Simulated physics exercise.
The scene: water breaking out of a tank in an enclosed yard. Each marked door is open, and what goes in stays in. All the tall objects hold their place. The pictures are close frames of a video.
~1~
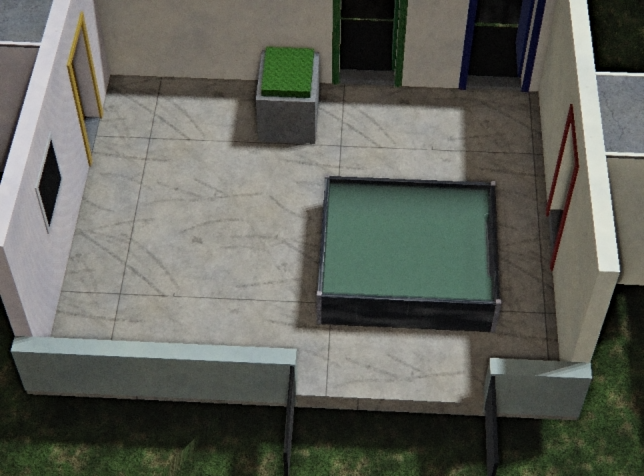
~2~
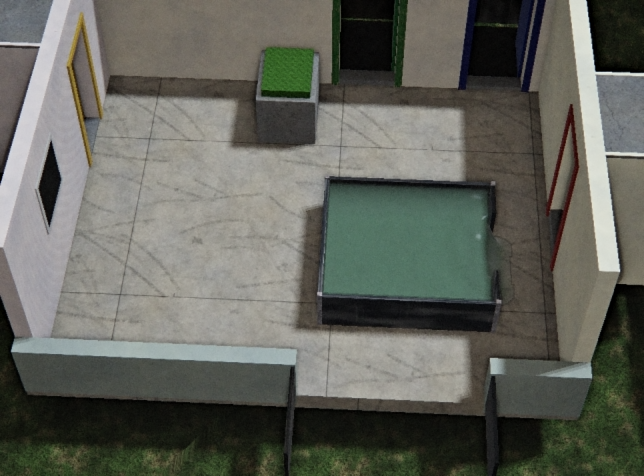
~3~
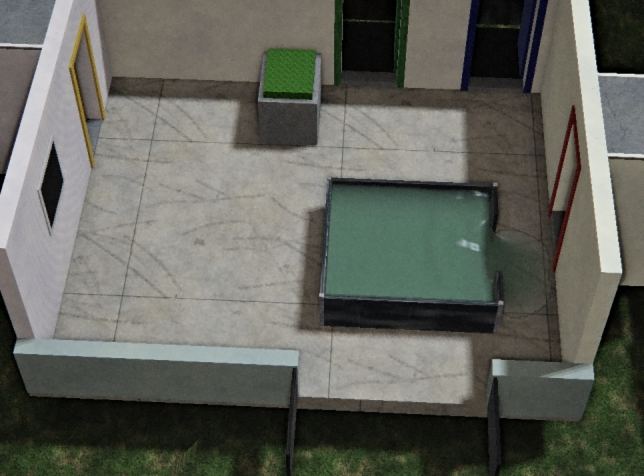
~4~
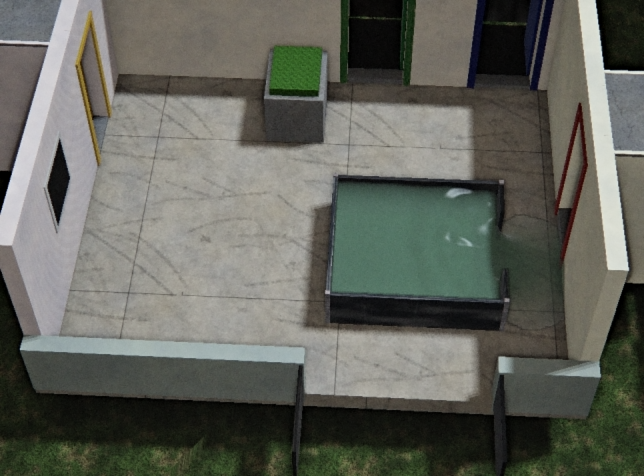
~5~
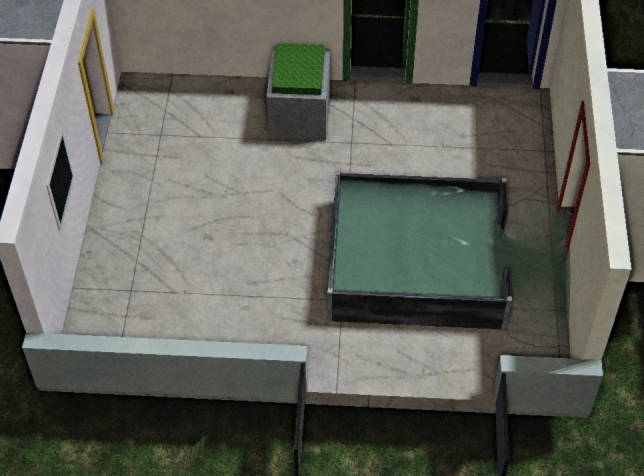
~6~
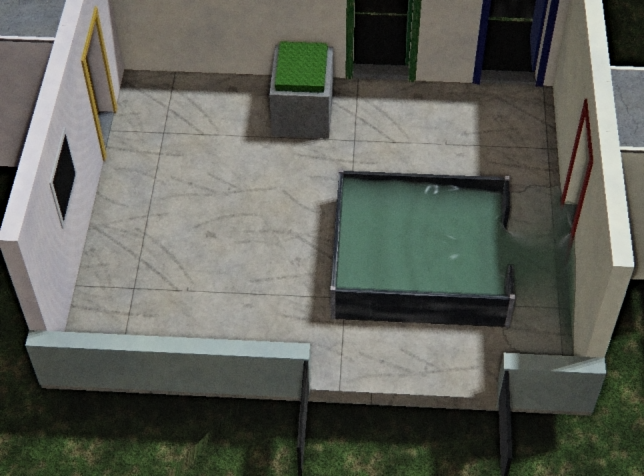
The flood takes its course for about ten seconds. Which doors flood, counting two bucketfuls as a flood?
In the end: The yellow door stays under that; the green door stays under that; the blue door takes more than that; the red door takes more than that.
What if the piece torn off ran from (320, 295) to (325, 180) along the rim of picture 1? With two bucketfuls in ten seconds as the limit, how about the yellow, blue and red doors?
One by one: Yellow door lets more in; blue door lets less in; red door takes less.
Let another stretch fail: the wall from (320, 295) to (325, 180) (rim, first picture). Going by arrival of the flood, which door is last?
It is the door marked red.
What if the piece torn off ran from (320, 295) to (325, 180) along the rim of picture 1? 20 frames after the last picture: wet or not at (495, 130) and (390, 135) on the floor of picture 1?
In that order: Clear, not flooded.
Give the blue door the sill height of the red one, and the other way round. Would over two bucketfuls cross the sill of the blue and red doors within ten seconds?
Then: The blue one holds; the red one goes over.
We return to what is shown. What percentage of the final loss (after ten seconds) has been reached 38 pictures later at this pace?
About 75 per cent.
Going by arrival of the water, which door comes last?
Last comes the one in yellow.
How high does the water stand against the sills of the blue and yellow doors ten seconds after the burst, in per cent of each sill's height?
Near 130 and 120 in a hundred.
A moment on, water covers 10 % of the floor; the yellow door not reached, the green door not reached, the blue door not reached, the red door over two buckets in.
Next, water covers 25 % of the floor; the yellow door not reached, the green door not reached, the blue door under two buckets in, the red door far over two buckets in.
Then, water covers 40 % of the floor; the yellow door not reached, the green door wet at the sill, nothing in, the blue door over two buckets in, the red door far over two buckets in.
Later, water covers 60 % of the floor; the yellow door not reached, the green door wet at the sill, nothing in, the blue door far over two buckets in, the red door far over two buckets in.
In the end, water covers 90 % of the floor; the yellow door wet at the sill, nothing in, the green door wet at the sill, nothing in, the blue door far over two buckets in, the red door far over two buckets in.
